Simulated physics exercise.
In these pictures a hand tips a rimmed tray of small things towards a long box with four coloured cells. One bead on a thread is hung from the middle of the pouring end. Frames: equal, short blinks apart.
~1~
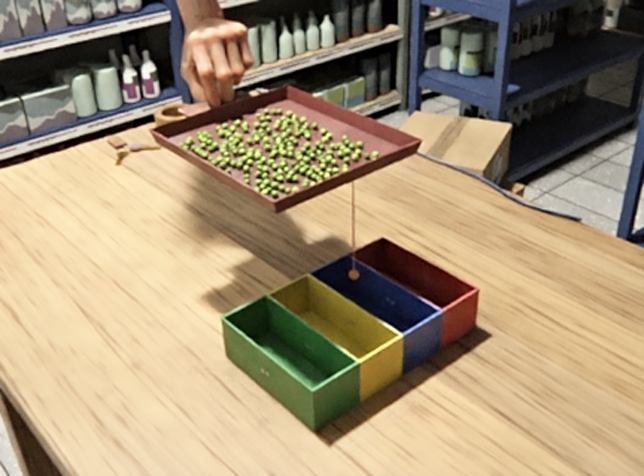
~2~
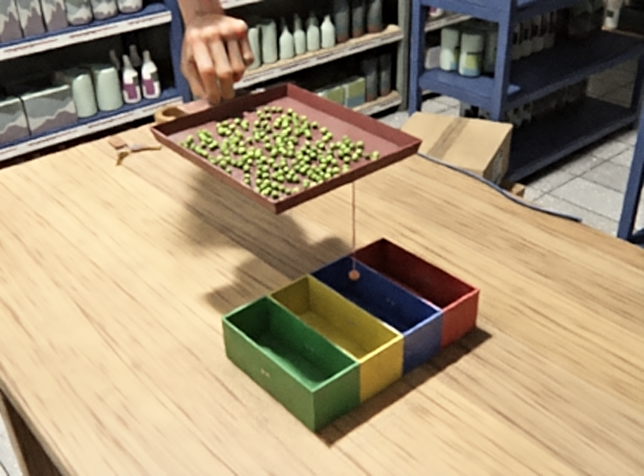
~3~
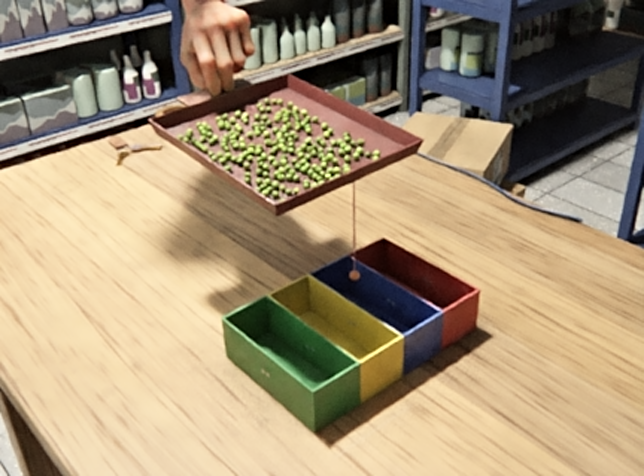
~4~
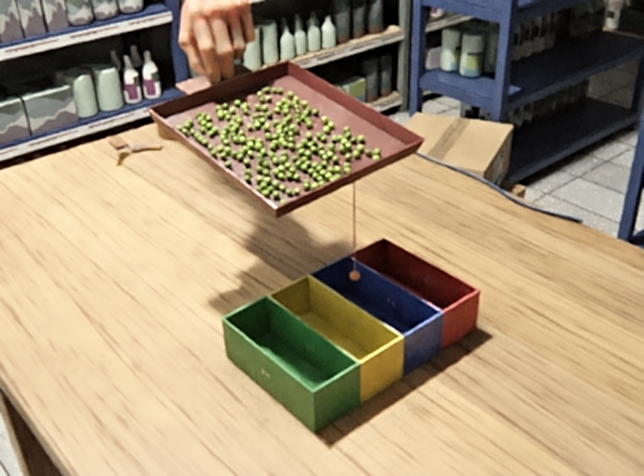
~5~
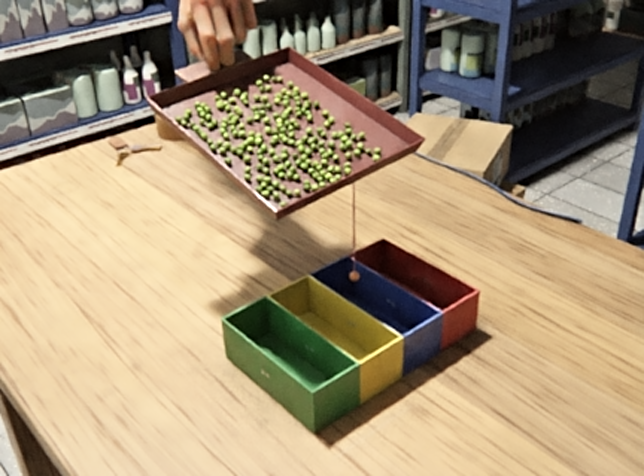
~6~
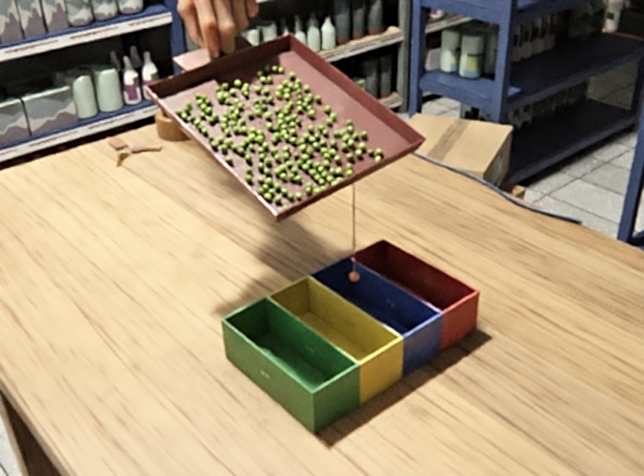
The video shows a hand holding a rimmed tray of small green peas above a box with green, yellow, blue and red cells, first keeping it level, then gradually raising the far side while a bead hangs below on a thread.
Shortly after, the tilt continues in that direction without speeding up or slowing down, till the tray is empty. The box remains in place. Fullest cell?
Fullest: Green.
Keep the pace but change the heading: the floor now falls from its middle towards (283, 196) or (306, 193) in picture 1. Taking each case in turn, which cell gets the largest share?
Try A: The green cell / try B: The cell in green.
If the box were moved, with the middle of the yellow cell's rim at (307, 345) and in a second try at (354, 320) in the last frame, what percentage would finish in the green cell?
Trial 1 about 0 %, trial 2 about 60 %.
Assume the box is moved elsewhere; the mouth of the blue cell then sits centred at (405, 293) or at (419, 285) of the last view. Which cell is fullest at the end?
You'd see the cell in green win the first time and green win the second.
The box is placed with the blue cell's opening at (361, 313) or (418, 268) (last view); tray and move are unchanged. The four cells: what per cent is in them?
First try: Around 100 percent; second try: Around 30 percent.
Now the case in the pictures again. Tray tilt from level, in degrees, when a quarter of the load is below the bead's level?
The angle is around 95°.
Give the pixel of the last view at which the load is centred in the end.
Roughly at (322, 376), give or take.
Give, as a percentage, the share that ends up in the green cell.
That share works out at some 50 %.
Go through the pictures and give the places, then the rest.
In the first frame, corners of the pouring end (275, 198) and (416, 139), level; middle of the load (275, 149), dried peas; bead on its thread (354, 275); green cell (336, 393); yellow cell (381, 365); blue cell (422, 339); red cell (459, 315).
In the second frame, corners of the pouring end (276, 199) and (417, 140), level; middle of the load (275, 148).
In the third frame, corners of the pouring end (276, 201) and (418, 139), tipped barely, lowest at the left corner; middle of the load (275, 143).
In the fourth frame, corners of the pouring end (277, 204) and (418, 138), tipped a little, lowest at the left corner; middle of the load (275, 138).
In the fifth frame, corners of the pouring end (277, 207) and (419, 138), tipped a little, lowest at the left corner; middle of the load (275, 132).
In the sixth frame, corners of the pouring end (278, 210) and (420, 138), tipped clearly, lowest at the left corner; middle of the load (277, 129); green cell (336, 395); yellow cell (381, 367); blue cell (422, 341); red cell (460, 318).
Just after the last frame, tray tipped steeply; almost all on the tray; just a few in the green cell; just a few in the yellow cell; about a tenth falling or outside the box.
A moment on, tray tipped past a quarter turn; about a tenth on the tray; roughly a third in the green cell; roughly a quarter in the yellow cell; just a few in the blue cell; roughly a quarter falling or outside the box.
Further on, tray tipped past a quarter turn; roughly half in the green cell; roughly a third in the yellow cell; about a tenth in the blue cell; just a few falling or outside the box.
When it is over, tray tipped past a quarter turn; roughly half in the green cell; roughly a third in the yellow cell; about a tenth in the blue cell; not one in the red cell; just a few outside the box.
